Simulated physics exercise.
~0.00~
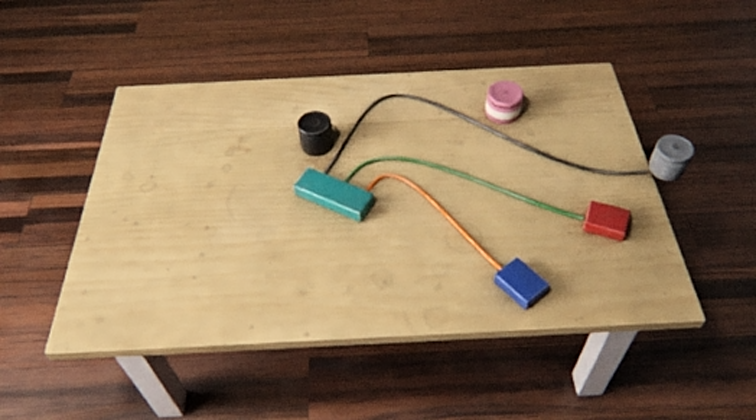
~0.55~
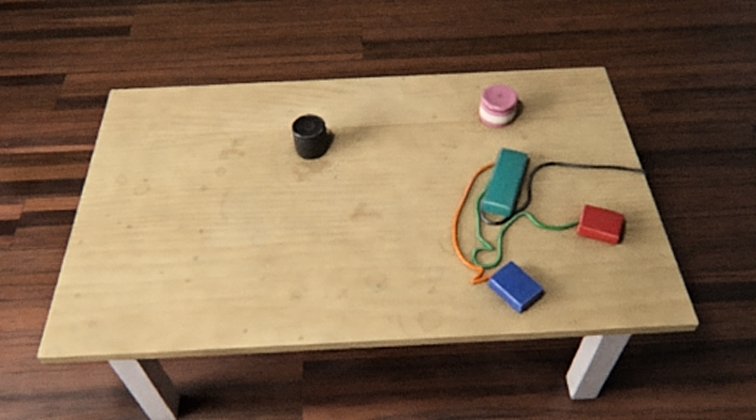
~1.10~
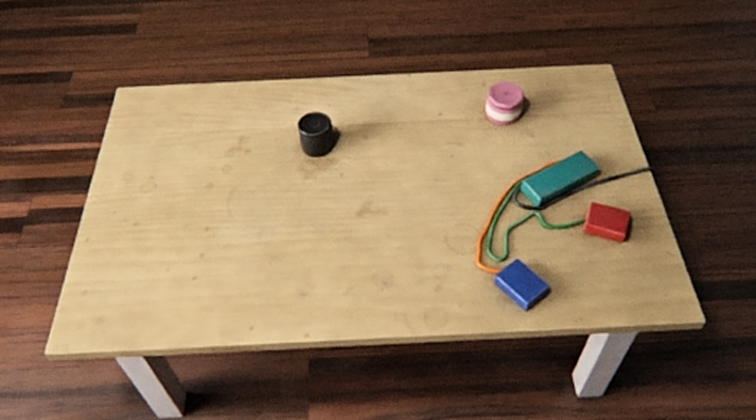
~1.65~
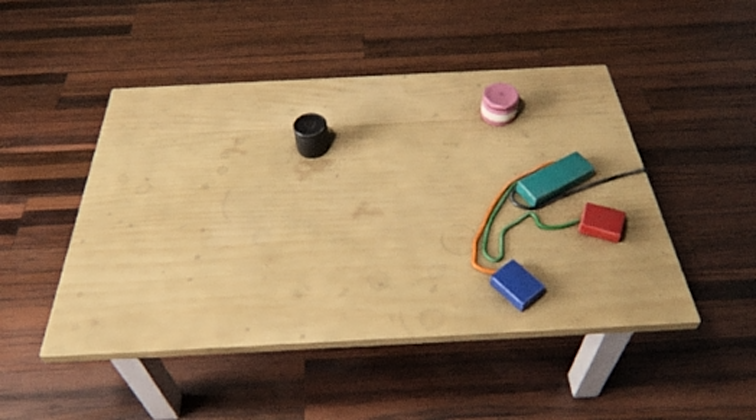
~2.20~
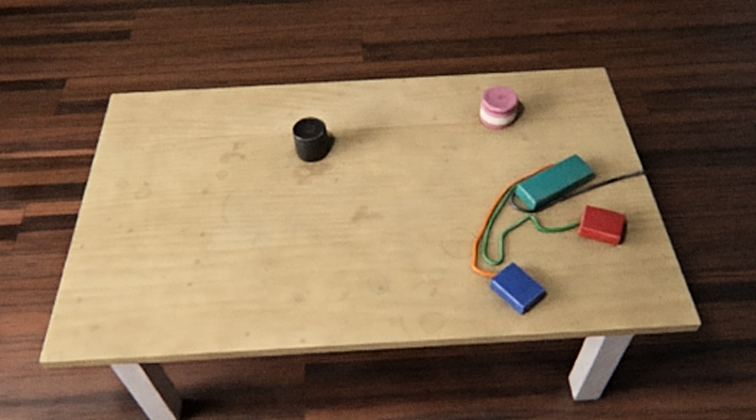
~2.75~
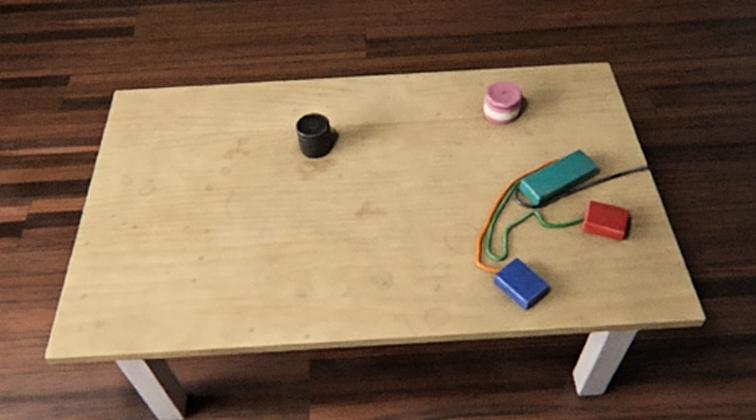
A teal block sits left of centre on a pale wooden table, seen from above by a slightly swaying camera over a dark plank floor. Black, green and orange cables run from it to a grey cylinder at the right edge, a red block and a blue block, while a black tub and a pink canister stand towards the back. The grey cylinder disappears from view, and the teal block is dragged far right, turning as its cables bunch up. It slides a little further and turns again, then rests near the right edge, the black cable stretching over the side. The other objects stay put.
